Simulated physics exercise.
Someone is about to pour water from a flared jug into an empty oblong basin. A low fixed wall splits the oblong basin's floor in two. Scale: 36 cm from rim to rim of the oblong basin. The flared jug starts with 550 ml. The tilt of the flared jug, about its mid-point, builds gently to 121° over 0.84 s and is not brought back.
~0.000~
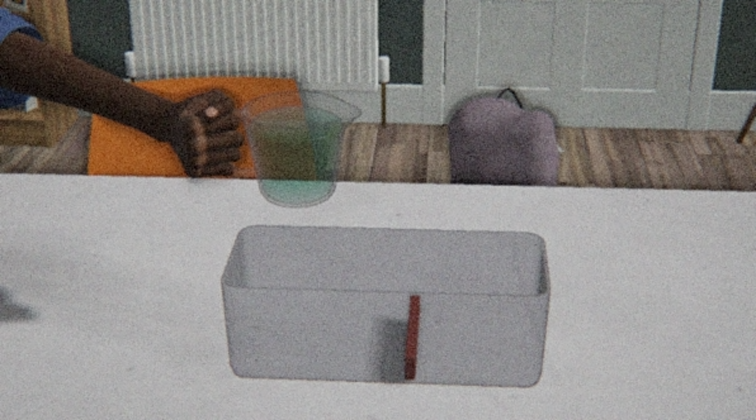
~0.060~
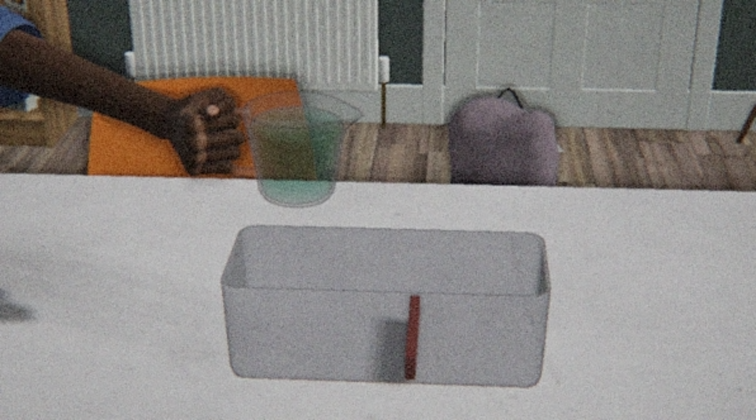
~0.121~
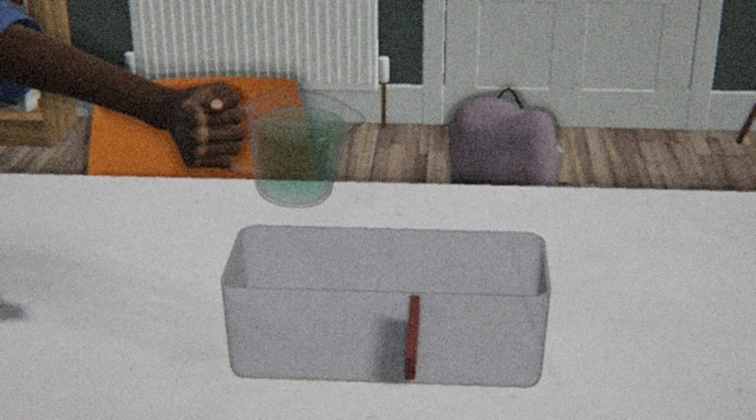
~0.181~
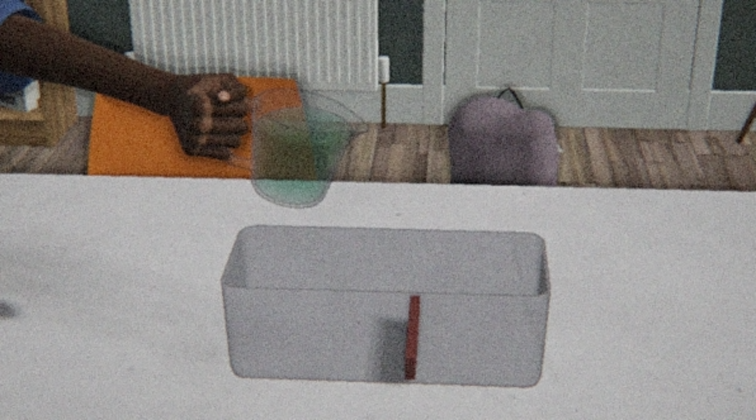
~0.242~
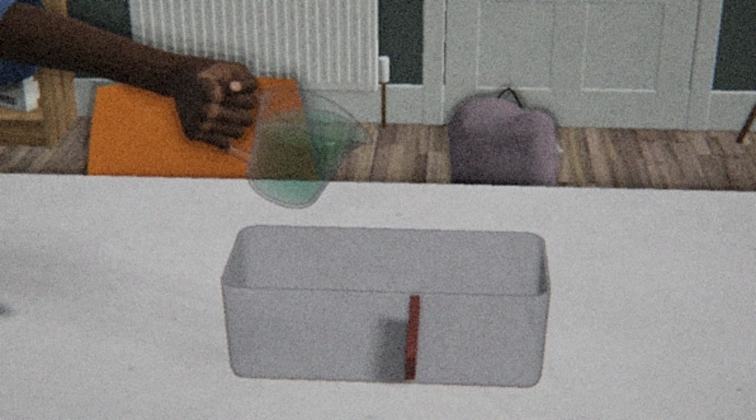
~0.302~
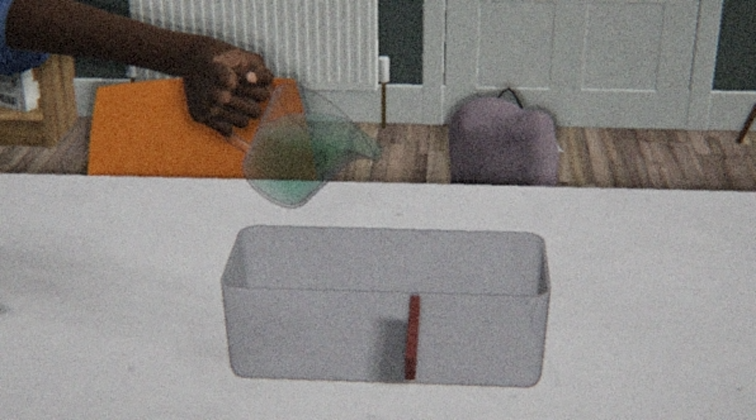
At first, a hand at the left holds a clear flared jug of greenish liquid upright above a white table, behind an empty grey oblong basin. The hand then gradually rises and tilts the jug to the right, slowly then more steeply, and the liquid shifts towards its lowered right rim.
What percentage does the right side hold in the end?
About 40 per cent.
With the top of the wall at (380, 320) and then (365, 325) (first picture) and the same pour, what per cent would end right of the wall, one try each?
First 75, then 85 per cent.
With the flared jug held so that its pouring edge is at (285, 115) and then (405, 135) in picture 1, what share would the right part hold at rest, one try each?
In turn about 15 and 75 per cent.
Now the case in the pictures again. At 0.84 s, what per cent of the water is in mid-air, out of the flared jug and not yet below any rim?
Some 4 per cent.
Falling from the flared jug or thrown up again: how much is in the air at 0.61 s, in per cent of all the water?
Near 26 in a hundred.
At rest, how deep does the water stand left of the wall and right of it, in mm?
Left about 12 mm, right about 10 mm.
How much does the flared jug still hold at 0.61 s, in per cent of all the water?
About 32 per cent.
After 0.61 s the tilt is 100° and 32 per cent is still to pour, 13 is left of the wall and 28 right of it.
After 0.84 s the tilt is 121° and 1 per cent is still to pour, 59 is left of the wall and 37 right of it.
After 1.08 s the tilt is 121° and 0 per cent is still to pour, 58 is left of the wall and 40 right of it.
After 1.34 s the tilt is 121° and 0 per cent is still to pour, 58 is left of the wall and 40 right of it.
In the end 58 per cent lies left of the wall, 40 right of it and 2 outside.
